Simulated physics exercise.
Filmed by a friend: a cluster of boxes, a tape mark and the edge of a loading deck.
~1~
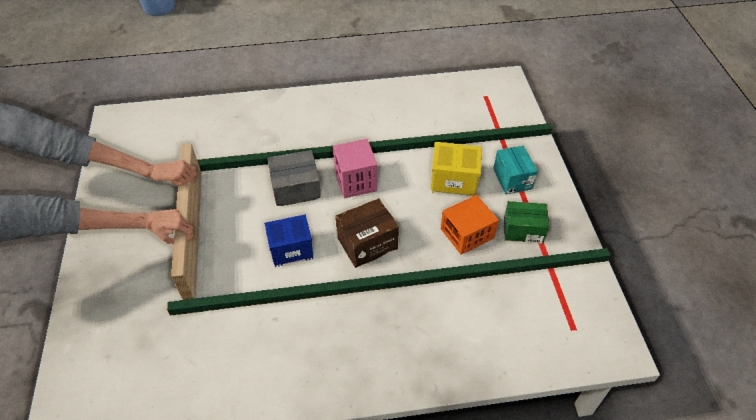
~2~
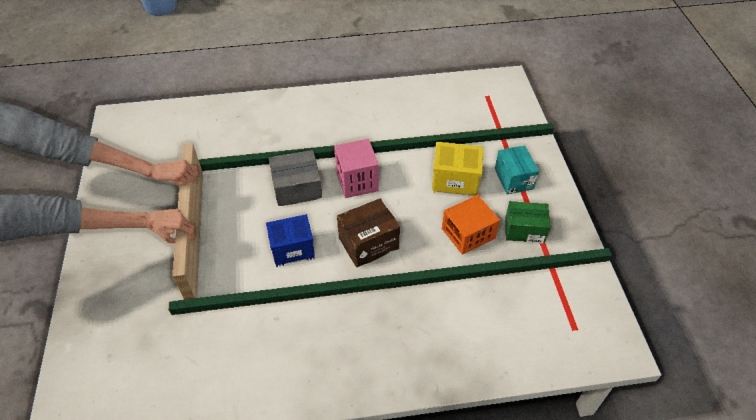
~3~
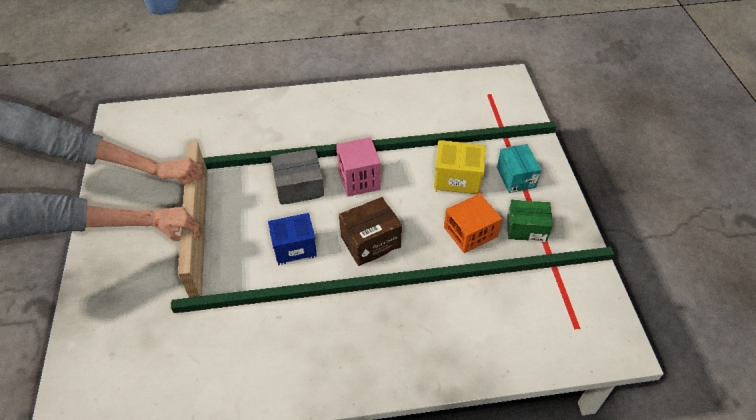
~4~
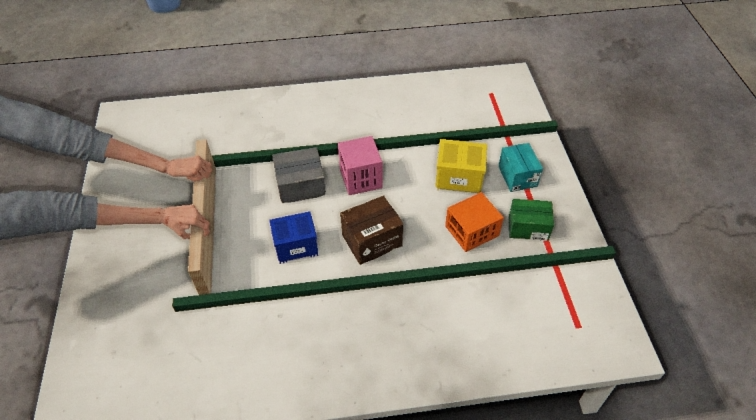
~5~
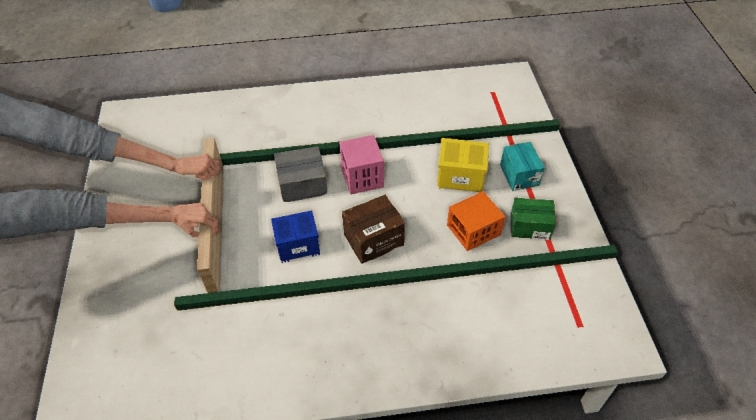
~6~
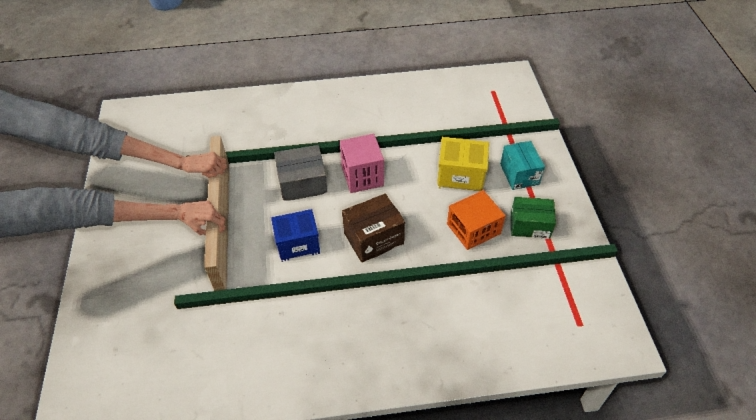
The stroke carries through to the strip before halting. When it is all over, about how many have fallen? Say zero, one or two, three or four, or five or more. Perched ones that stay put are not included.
Lost: Five or more.
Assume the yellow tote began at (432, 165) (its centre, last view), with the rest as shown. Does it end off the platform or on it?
Result: It falls away.
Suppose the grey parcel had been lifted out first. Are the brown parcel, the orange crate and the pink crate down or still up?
The brown parcel goes down, the orange crate goes down and the pink crate is still up.
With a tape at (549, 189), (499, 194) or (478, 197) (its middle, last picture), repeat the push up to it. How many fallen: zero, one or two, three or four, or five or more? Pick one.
Five or over, three or four, 1 or 2.
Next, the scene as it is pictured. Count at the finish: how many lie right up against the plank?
Tally at the end: 2.
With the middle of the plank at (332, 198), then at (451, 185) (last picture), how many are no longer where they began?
Tally: 4; 8.
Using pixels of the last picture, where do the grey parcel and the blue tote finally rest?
Positions - first (542, 149), then (563, 207).
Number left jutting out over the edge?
Expected count: 0.
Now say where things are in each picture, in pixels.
Turquoise parcel (515, 170); green box (526, 222); yellow tote (456, 170); plank (188, 219); tape (523, 196), in the first frame.
Green box (527, 222); plank (189, 219), in the second frame.
Yellow tote (459, 168); blue tote (293, 239), in the third frame.
Turquoise parcel (520, 167); pink crate (360, 166), in the fourth frame.
Green box (532, 219); brown parcel (374, 229), in the fifth frame.
Turquoise parcel (522, 165); green box (533, 218); yellow tote (463, 165); plank (218, 211); tape (530, 191), in the sixth frame.
Early on, none off yet; turquoise parcel at rest near (522, 165); green box at rest near (533, 218); yellow tote at rest near (463, 165).
A while later, none off yet; turquoise parcel travelled about its own width near (564, 159); green box travelled about its own width near (583, 209); yellow tote travelled about its own width near (527, 157).
Finally, the number that fall off is five or more; lost, pink crate, brown parcel, orange crate, yellow tote, green box and turquoise parcel.
